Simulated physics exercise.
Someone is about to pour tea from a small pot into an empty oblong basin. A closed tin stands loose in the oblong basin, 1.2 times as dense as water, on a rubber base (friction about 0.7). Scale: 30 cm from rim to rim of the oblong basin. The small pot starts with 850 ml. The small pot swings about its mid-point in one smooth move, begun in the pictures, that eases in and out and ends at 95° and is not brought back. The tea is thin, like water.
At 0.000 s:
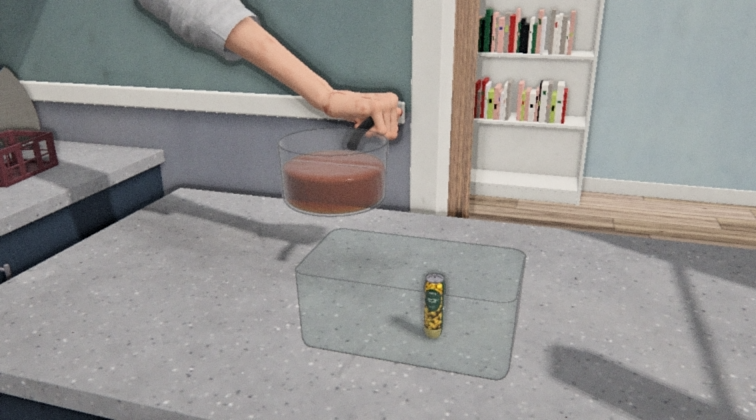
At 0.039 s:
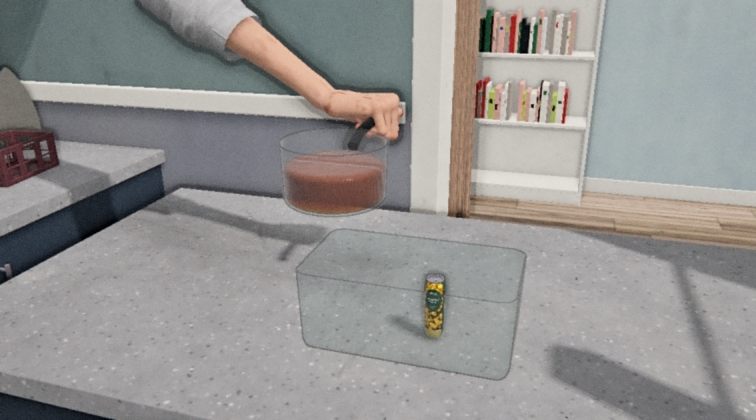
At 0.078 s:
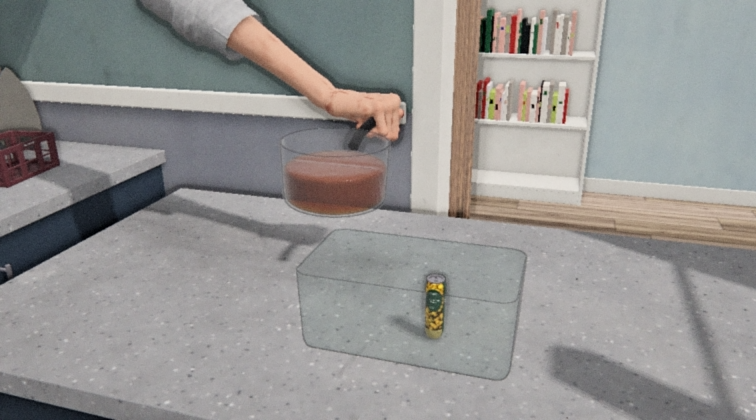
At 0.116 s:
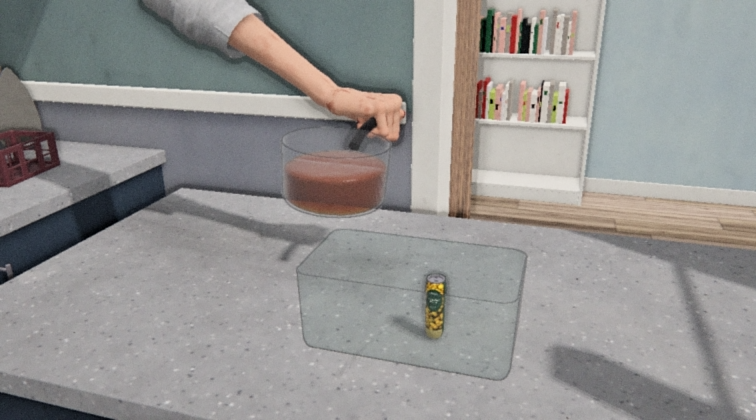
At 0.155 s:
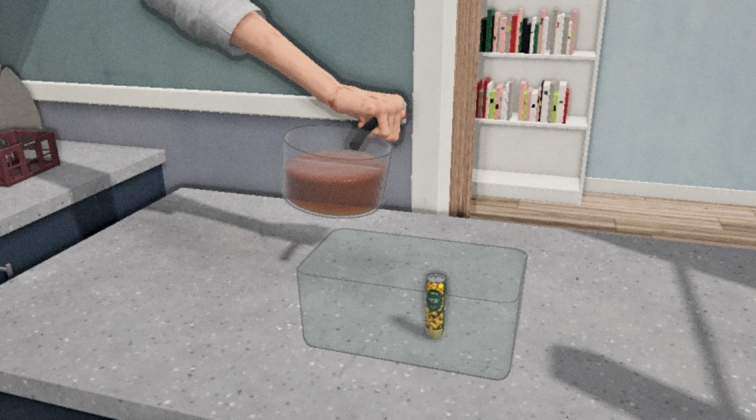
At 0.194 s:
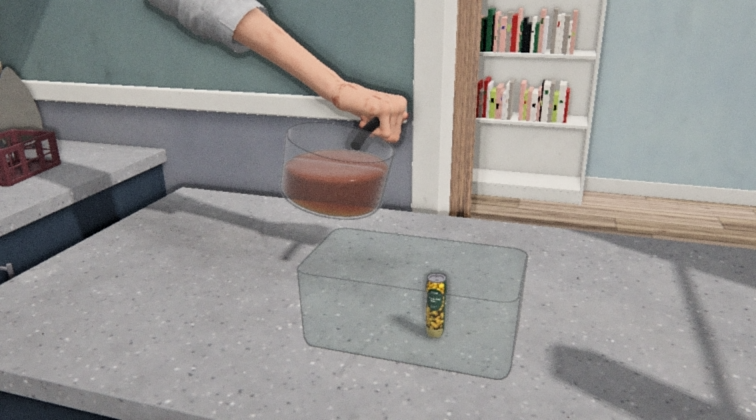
A hand holding a clear pot of reddish-brown tea above a glassy oblong basin with a yellow tin inside, slowly tilting it slightly rightward.
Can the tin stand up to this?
It falls.
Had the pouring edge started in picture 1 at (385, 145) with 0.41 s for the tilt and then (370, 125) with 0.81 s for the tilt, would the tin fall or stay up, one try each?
First it goes over; then it goes over.
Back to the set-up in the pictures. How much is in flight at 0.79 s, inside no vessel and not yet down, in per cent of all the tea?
About 12 per cent.
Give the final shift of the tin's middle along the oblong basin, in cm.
Some 6.5 cm.
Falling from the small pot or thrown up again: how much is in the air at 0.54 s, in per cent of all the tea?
Near 24 in a hundred.
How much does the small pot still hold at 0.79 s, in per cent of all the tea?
Some 22 per cent.
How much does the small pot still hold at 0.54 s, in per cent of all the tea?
About 74 per cent.
By 0.54 s the tilt is 68° and 73 per cent is still to pour; the tin stands where it began.
By 0.79 s the tilt is 94° and 23 per cent is still to pour; the tin leans 7°.
By 1.05 s the tilt is 95° and 6 per cent is still to pour; the tin lies on its side.
By 1.33 s the tilt is 95° and 1 per cent is still to pour; the tin lies on its side.
At rest the tin lies on its side.
